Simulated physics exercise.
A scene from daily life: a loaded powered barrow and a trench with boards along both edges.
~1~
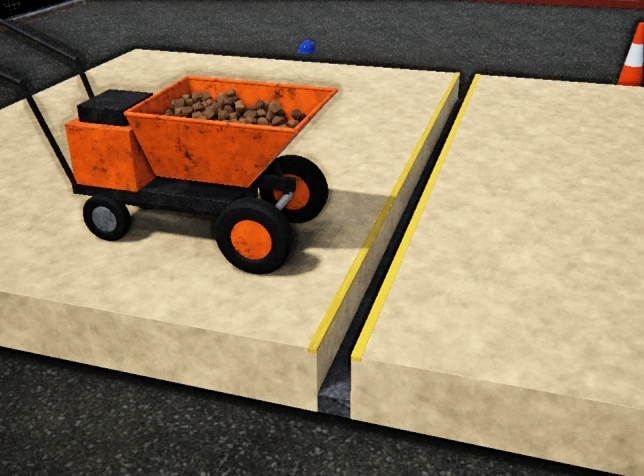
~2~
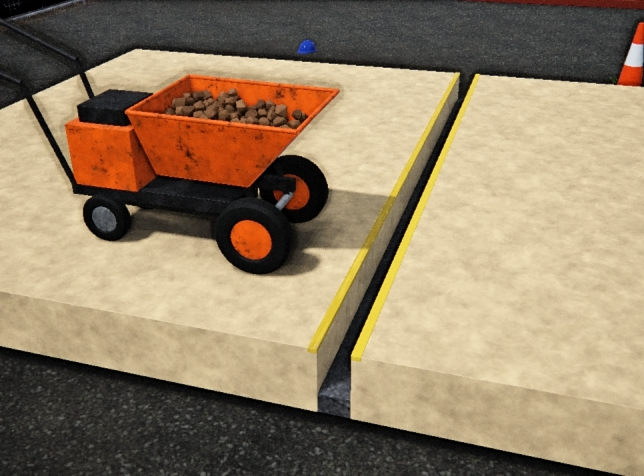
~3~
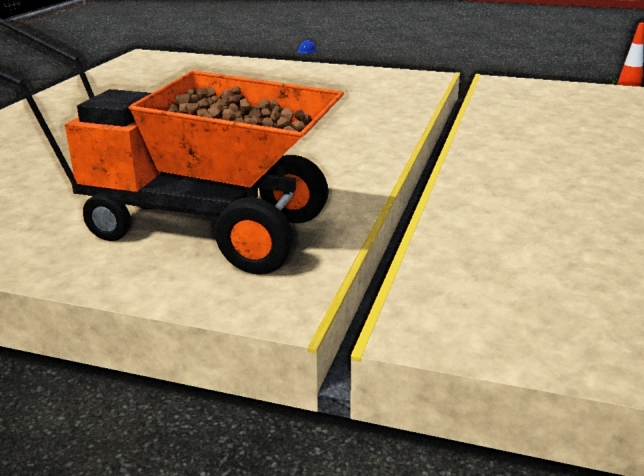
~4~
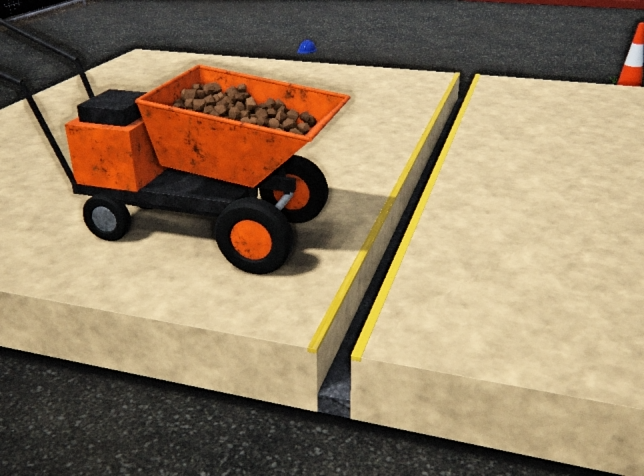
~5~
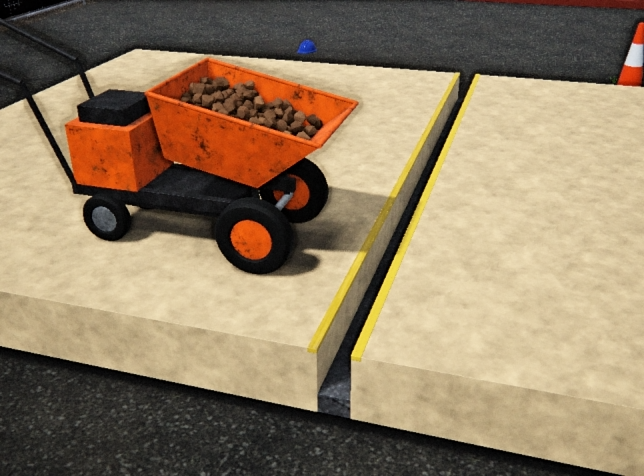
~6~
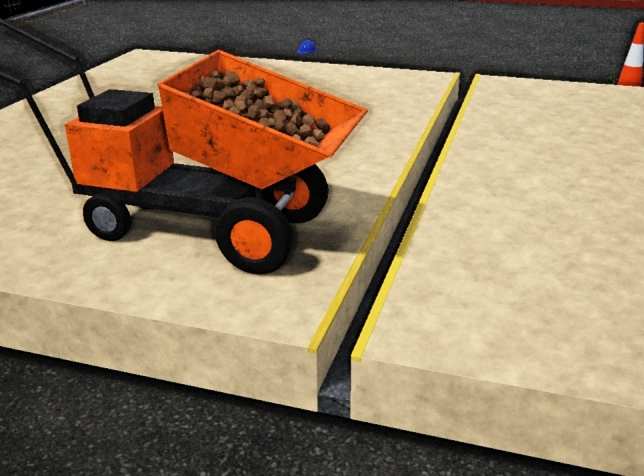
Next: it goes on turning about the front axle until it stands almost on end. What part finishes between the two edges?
I predict the trench will fail to catch most of it.
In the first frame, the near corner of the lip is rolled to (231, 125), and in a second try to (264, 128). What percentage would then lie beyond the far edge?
First spot 20 per cent, second spot 30 per cent.
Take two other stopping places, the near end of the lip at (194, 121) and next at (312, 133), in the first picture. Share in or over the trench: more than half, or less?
At the earlier place the lesser portion ends between the edges, at the later place the lesser portion.
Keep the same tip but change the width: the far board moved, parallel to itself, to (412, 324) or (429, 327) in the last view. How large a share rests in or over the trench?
In order: 80 per cent, then 90 per cent.
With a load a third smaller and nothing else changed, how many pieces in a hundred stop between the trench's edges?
About 0 per cent.
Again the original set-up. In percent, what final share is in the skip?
Estimate: 35 %, roughly.
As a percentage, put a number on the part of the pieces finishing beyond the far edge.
That share is about 65 percent.
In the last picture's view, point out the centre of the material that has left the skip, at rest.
I'd say the middle ends up at about (454, 264).
Shortly afterwards, skip tipped steeply; the whole lot in the skip.
Next, skip tipped right over; near two thirds in the skip; near a third beyond it; only a few falling.
Some moments later, skip tipped right over; near a third in the skip; only a few in or heaped over the trench; near two thirds beyond it.
In the end, skip tipped right over; near a third in the skip; only a few in or heaped over the trench; near two thirds beyond it.
